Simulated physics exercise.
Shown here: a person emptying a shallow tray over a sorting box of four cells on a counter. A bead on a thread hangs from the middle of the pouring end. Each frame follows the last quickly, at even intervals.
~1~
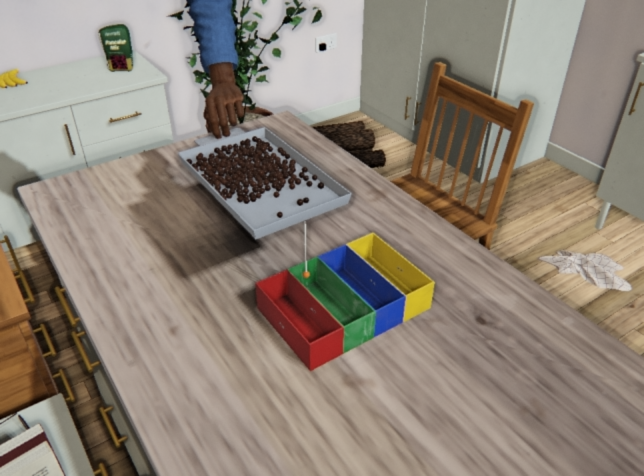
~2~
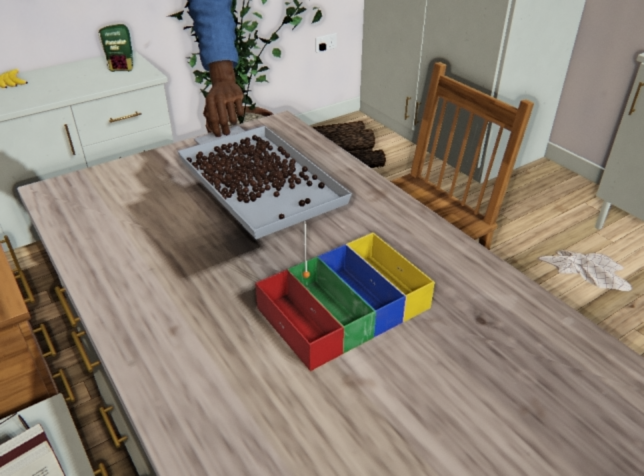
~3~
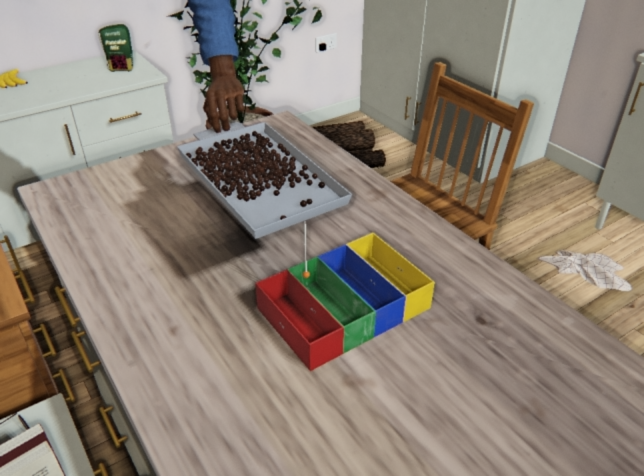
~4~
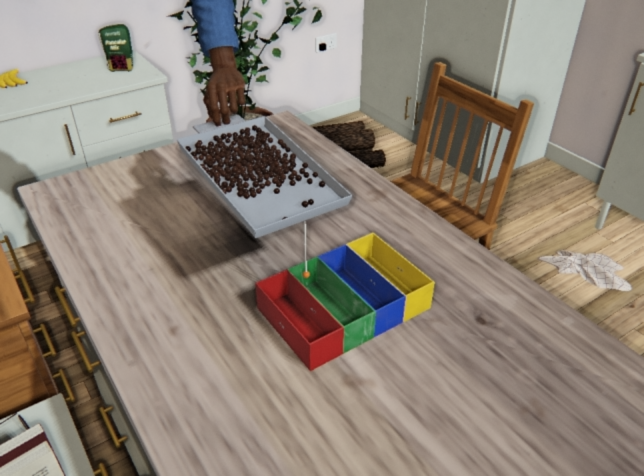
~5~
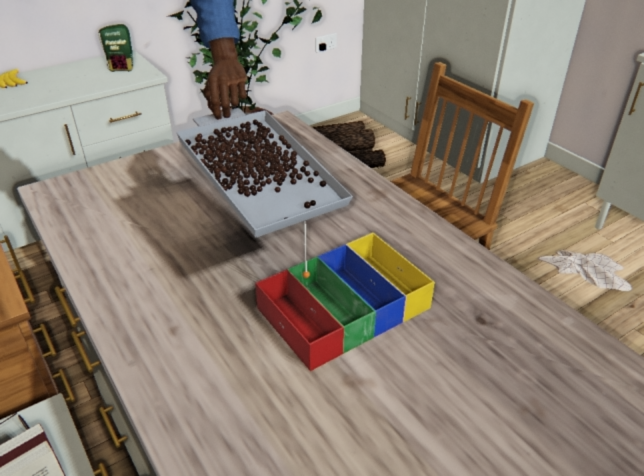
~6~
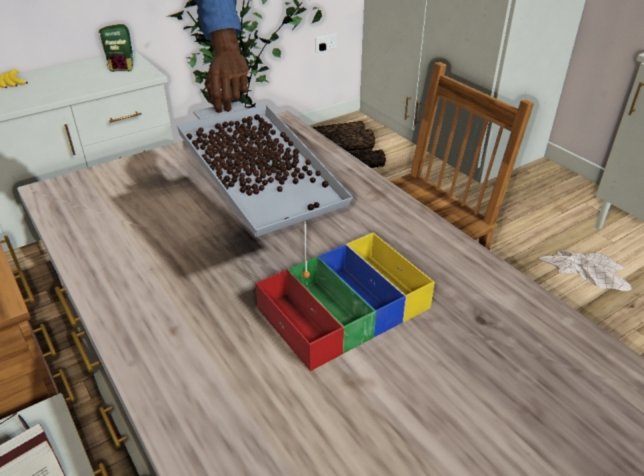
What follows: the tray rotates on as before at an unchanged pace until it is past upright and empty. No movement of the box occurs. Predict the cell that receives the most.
Most of it goes into the blue cell.
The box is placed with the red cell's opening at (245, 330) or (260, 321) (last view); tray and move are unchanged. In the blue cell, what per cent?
Around 10 and then 20 per cent.
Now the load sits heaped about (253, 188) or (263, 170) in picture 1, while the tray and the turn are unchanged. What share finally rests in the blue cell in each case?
That would be 50 per cent, and then 50 per cent.
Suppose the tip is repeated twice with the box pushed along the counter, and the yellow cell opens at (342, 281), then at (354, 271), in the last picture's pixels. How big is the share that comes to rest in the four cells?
In order: 70 percent, then 90 percent.
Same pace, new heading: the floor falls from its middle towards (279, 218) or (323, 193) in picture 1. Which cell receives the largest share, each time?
Red, then the cell in blue.
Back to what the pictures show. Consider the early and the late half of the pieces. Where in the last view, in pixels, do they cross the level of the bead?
Earlier half at (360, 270), later half at (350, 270).
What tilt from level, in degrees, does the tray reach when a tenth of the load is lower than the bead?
I'd put it at about 75 degrees.
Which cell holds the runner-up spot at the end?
It's green that ends up second.
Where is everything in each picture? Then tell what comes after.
The first picture shows corners of the pouring end at (255, 228) and (348, 193), level; middle of the load at (252, 170), chocolate balls; bead on its thread at (306, 275); red cell at (327, 347); green cell at (359, 330); blue cell at (390, 314); yellow cell at (419, 299).
The second picture shows corners of the pouring end at (255, 228) and (348, 193), level; middle of the load at (252, 169).
The third picture shows corners of the pouring end at (256, 228) and (348, 194), tipped barely, lowest at the right corner; middle of the load at (246, 162).
The fourth picture shows corners of the pouring end at (256, 228) and (349, 195), tipped a little, lowest at the right corner; middle of the load at (247, 158).
The fifth picture shows corners of the pouring end at (257, 227) and (349, 196), tipped a little, lowest at the right corner; middle of the load at (247, 154).
The sixth picture shows corners of the pouring end at (257, 227) and (350, 197), tipped a little, lowest at the right corner; middle of the load at (254, 155), a stray few on the move; red cell at (327, 347); green cell at (359, 330); blue cell at (390, 314); yellow cell at (419, 299).
Soon, tray tipped steeply; nearly all on the tray; a stray few in the green cell; a stray few in the red cell; a stray few in the blue cell; a stray few falling or outside the box.
A while on, tray tipped right over; about a quarter on the tray; about a third in the blue cell; a small part in the green cell; a small part in the yellow cell; a stray few in the red cell; about a quarter falling or outside the box.
Towards the end, tray tipped past a quarter turn; about two thirds in the blue cell; about a quarter in the green cell; a small part in the red cell; a small part in the yellow cell; a small part falling or outside the box.
Finally, tray tipped past a quarter turn; about two thirds in the blue cell; about a quarter in the green cell; a small part in the red cell; a small part in the yellow cell; a small part outside the box.
